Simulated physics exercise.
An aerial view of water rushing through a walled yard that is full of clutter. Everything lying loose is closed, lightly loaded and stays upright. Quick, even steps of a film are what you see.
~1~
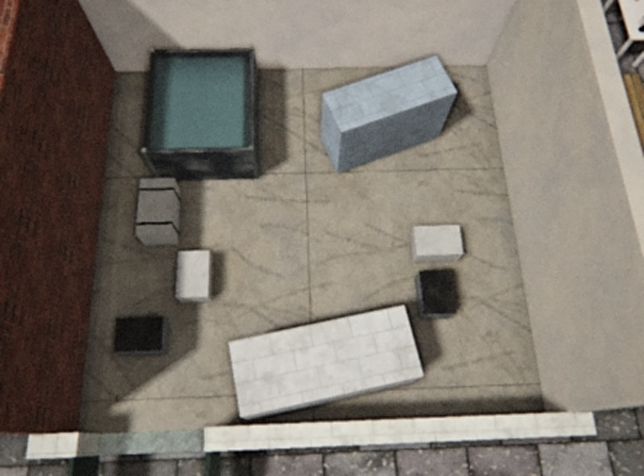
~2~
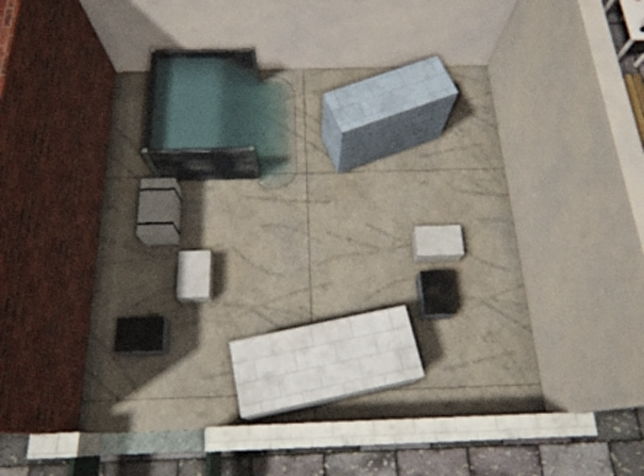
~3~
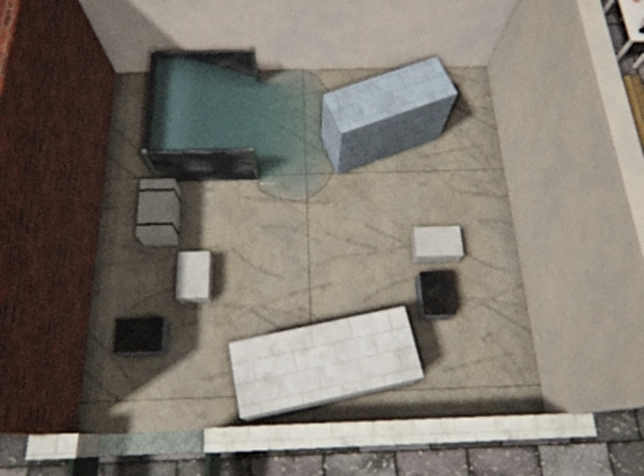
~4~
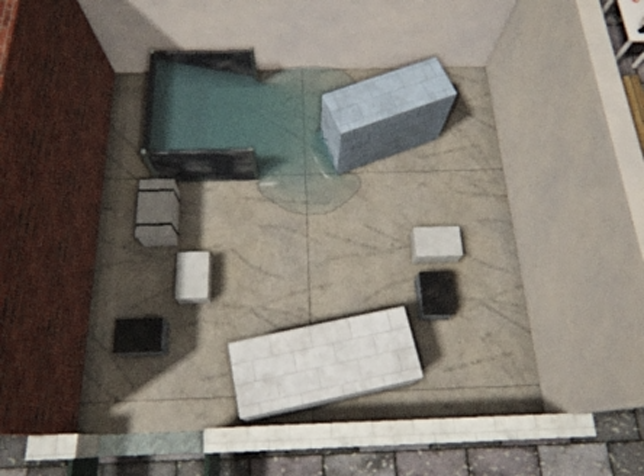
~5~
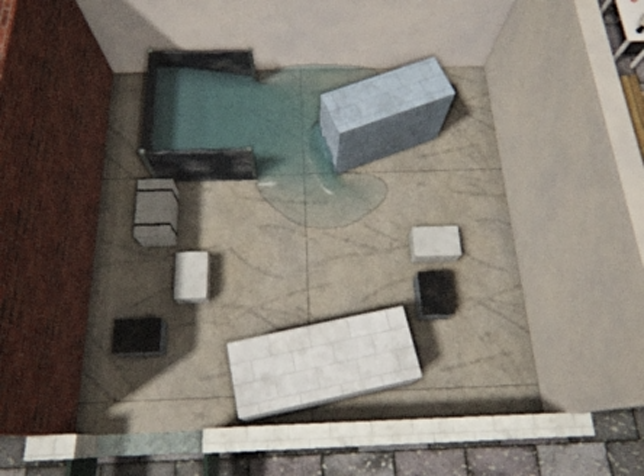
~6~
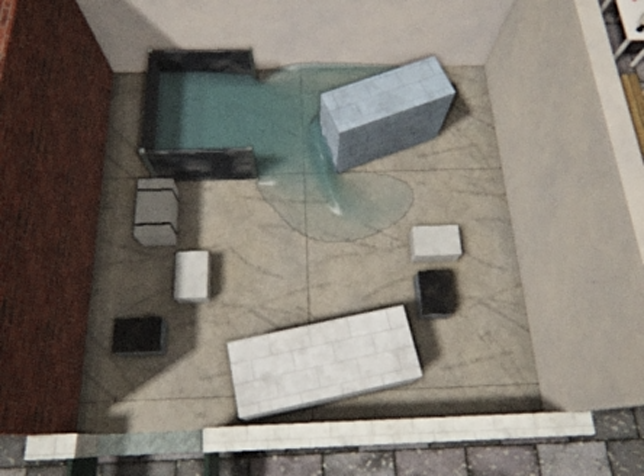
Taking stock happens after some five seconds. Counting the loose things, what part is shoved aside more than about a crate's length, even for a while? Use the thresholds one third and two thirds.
I'd put it between one third and two thirds.
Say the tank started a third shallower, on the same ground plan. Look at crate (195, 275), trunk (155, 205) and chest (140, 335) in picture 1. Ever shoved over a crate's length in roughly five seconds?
In sequence: Fell short, fell short and fell short.
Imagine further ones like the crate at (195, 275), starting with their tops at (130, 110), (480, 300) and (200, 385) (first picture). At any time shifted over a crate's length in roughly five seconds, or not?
Here's the rundown: Never gets far, sent far off, and finally never gets far.
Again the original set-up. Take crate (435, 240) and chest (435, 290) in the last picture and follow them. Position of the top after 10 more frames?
(477, 261) and (500, 321), roughly.
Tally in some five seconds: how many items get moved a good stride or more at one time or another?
It comes out at 2.
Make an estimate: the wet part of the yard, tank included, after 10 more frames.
55 %, give or take.
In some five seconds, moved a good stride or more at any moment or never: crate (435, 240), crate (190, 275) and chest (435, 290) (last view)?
In the order given: Covered the distance, fell short, covered the distance.
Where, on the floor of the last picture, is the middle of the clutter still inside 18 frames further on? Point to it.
Around pixel (293, 316).
A moment on, 0 of 5 are well off their spots; 0 afloat.
Next, 2 of 5 are well off their spots; 0 afloat.
Later, 2 of 5 are well off their spots; 2 afloat.
In the end, 2 of 5 are well off their spots, and 2 have been at some point; 2 afloat.
